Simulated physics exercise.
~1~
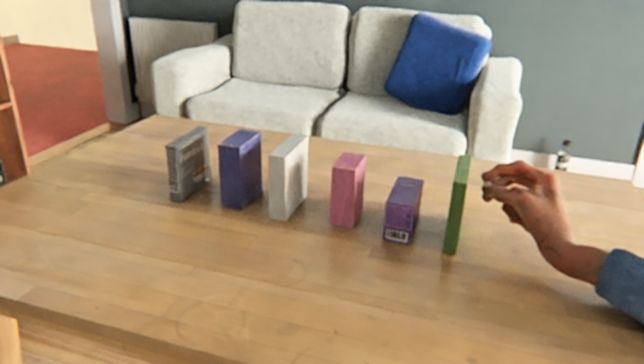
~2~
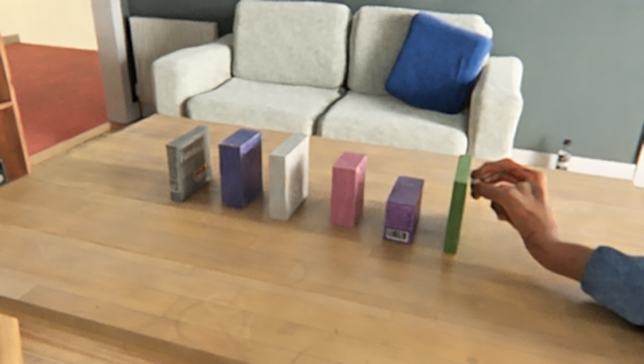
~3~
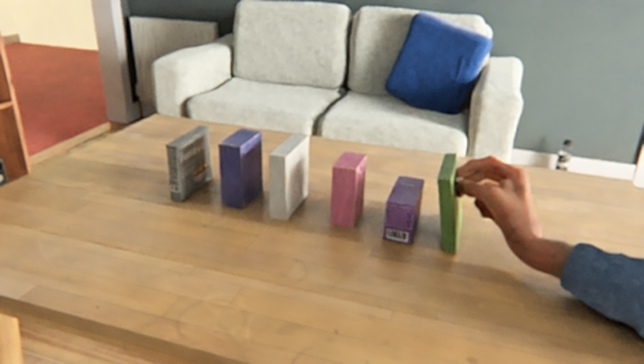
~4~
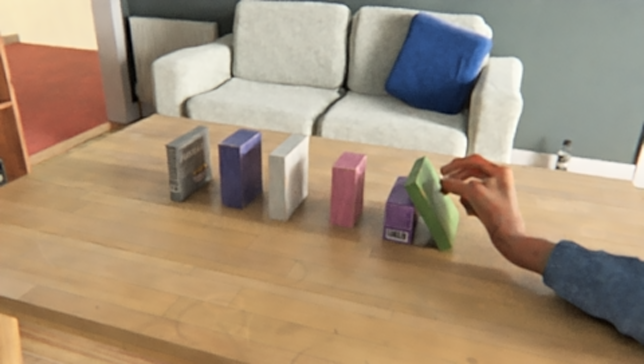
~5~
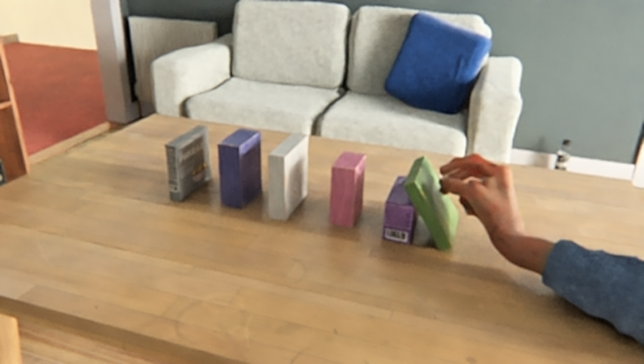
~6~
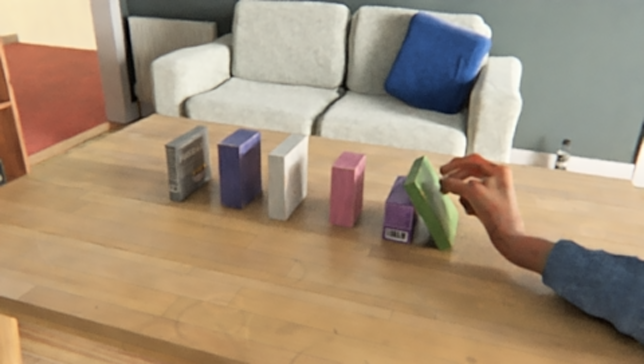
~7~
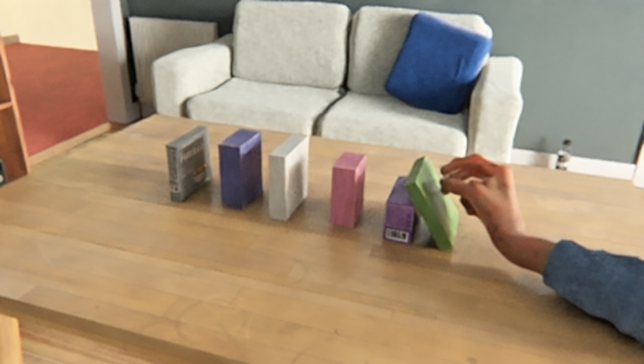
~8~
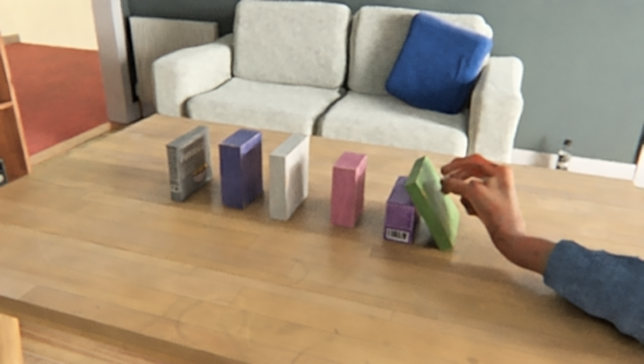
A hand tipped the green block at the right end of a row of six upright pieces on a wooden table, and it fell left against the short purple packet and stayed leaning there, while the others remained standing.
